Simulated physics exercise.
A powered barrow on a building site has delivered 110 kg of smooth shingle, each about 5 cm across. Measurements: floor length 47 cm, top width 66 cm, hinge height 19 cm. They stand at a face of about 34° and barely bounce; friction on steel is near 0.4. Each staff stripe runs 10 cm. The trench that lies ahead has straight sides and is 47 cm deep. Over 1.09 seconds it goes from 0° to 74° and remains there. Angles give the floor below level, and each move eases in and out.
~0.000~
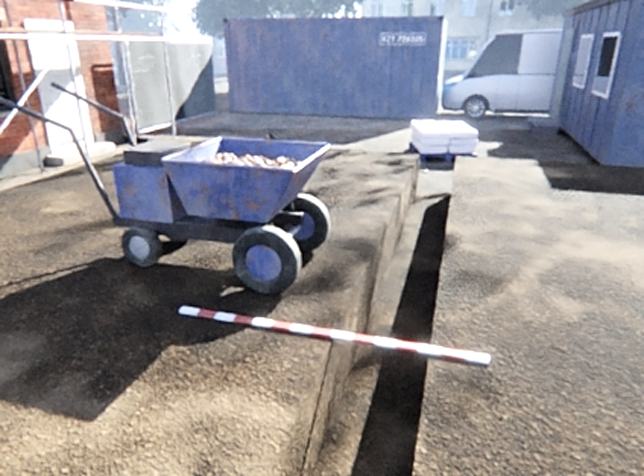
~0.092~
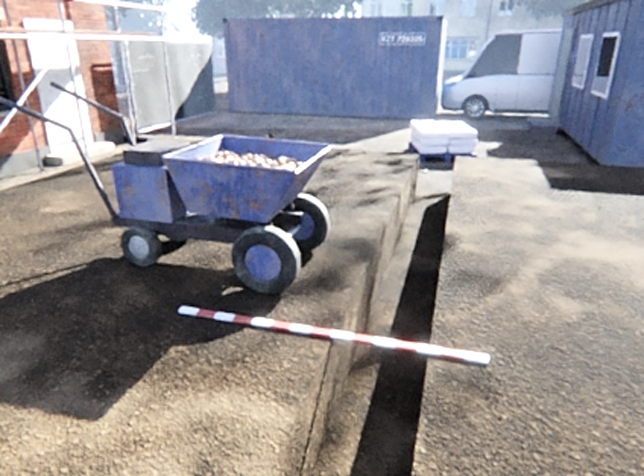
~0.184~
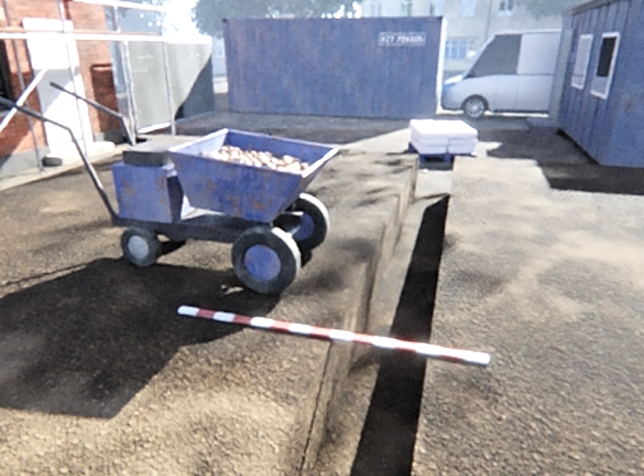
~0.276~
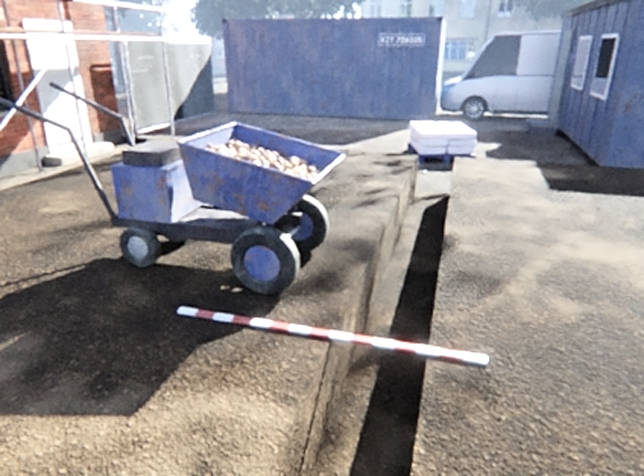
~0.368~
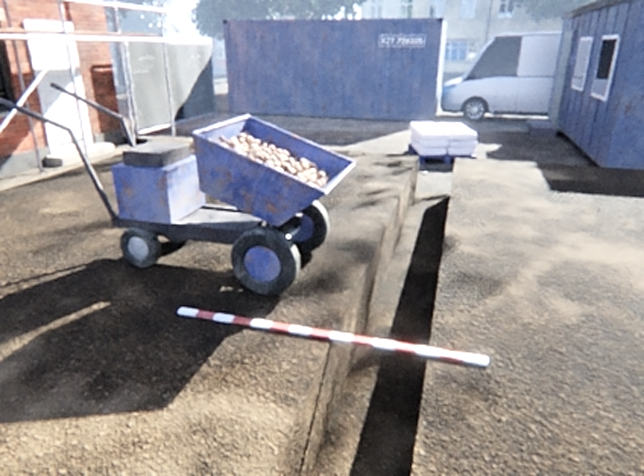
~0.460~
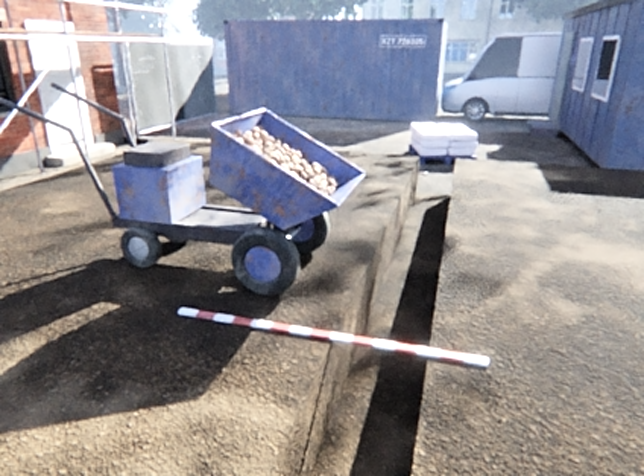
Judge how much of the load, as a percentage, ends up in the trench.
Around 98 %.
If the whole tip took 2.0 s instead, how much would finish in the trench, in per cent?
In that case some 100 per cent.
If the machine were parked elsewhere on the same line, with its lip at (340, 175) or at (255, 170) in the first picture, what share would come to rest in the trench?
First place: Near 50%; second place: Near 90%.
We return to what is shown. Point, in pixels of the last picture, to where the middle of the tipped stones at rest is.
Roughly (402, 346), I'd say.
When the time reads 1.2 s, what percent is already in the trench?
Roughly 40% by that time.
After 0.8 s the floor is at 63°; 100 % in the tray; the foremost stones are at (365, 241).
After 1.2 s the floor is at 74°; 59 % in the tray, 41 % in the trench; the foremost stones are at (436, 288).
After 1.5 s the floor is at 74°; 25 % in the tray, 73 % in the trench, 2 % past the trench; the foremost stones are at (492, 305).
After 3.5 s the floor is at 74°; 0 % in the tray, 98 % in the trench, 2 % past the trench; the foremost stones are at (538, 319).
